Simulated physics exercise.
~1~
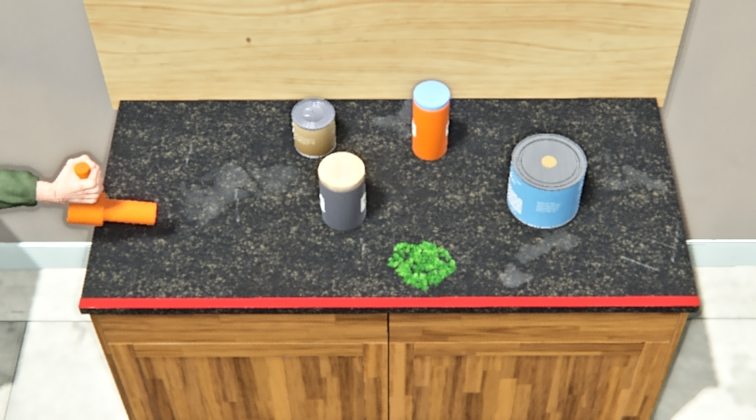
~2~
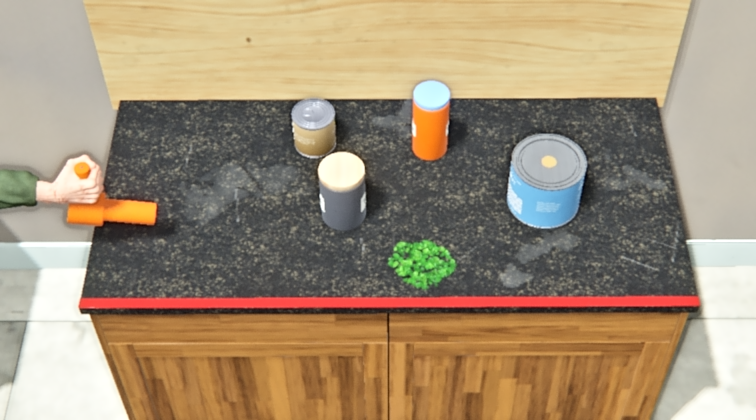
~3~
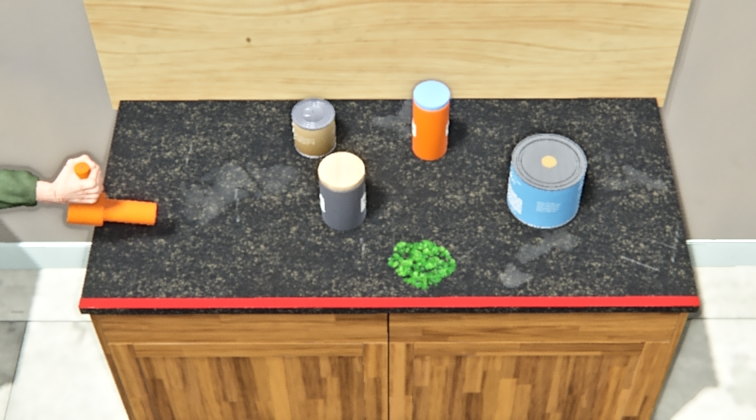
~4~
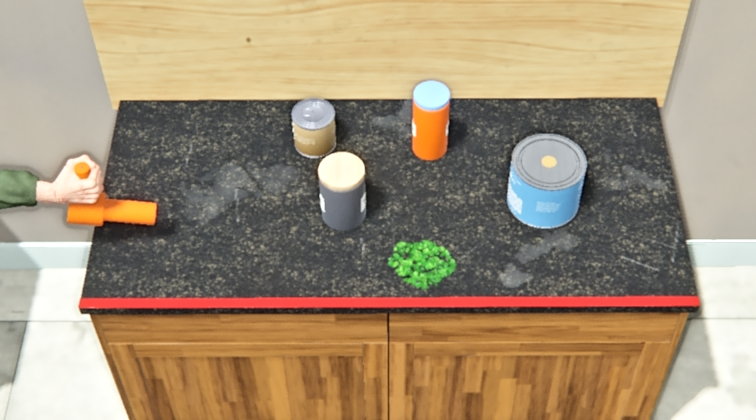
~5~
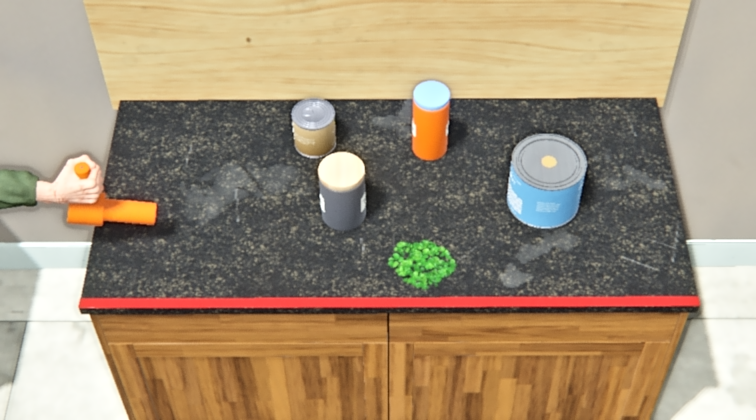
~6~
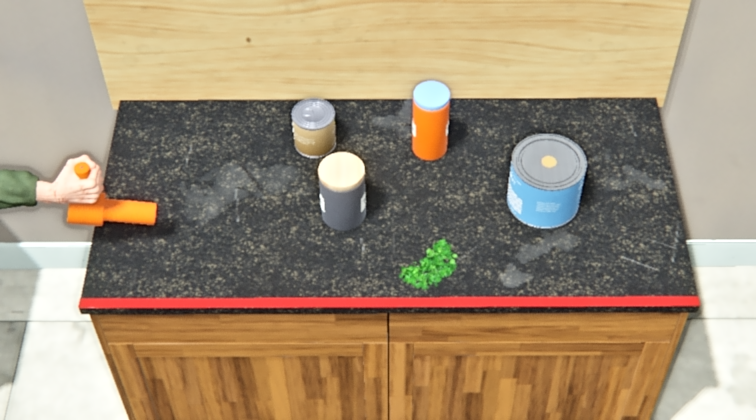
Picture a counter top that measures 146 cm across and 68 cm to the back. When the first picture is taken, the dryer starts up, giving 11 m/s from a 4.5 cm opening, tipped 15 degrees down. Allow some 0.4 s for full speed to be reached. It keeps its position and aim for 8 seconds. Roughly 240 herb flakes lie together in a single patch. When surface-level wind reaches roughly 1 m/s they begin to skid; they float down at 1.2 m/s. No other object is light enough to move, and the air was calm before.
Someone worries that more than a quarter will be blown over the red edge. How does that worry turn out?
It comes true.
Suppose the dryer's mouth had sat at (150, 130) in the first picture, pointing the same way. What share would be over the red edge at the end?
0 per cent, roughly.
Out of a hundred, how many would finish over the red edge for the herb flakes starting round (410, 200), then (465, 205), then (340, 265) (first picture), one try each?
Results, one try each: 0 %, 0 %, 90 %.
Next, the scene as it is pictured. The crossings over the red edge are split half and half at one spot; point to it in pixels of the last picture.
Around (585, 306).
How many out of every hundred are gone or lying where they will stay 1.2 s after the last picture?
That works out to some 100 %.
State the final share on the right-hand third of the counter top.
0 %.
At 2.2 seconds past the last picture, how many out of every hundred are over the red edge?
I'd put it at about 60 percent.
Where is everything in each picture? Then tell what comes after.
In the first frame, the middle of the herb flakes is near (422, 265), none has stirred yet and the mouth of the dryer is at (155, 214).
In the second frame, the middle of the herb flakes is near (421, 263), none has stirred yet and the red edge is centred on (388, 307).
In the third frame, the middle of the herb flakes is near (421, 263), none has stirred yet, the top of a jar is at (341, 169) and the top of a large tin is at (549, 161).
In the fourth frame, the middle of the herb flakes is near (421, 263) and none has stirred yet.
In the fifth frame, the middle of the herb flakes is near (421, 263) and none has stirred yet.
In the sixth frame, the middle of the herb flakes is near (433, 268), the farthest in sight from the dryer is at (454, 256) and about 40 % have left their places.
Then, 1.2 s after the last picture the count stands so, 59 % are over the red edge.
Then, 2.2 s after the last picture the count stands so, 59 % are over the red edge.
Then, 4.0 s after the last picture the count stands so, 59 % are over the red edge.
Then, 7.6 s after the last picture, at the end, 59 % are over the red edge.
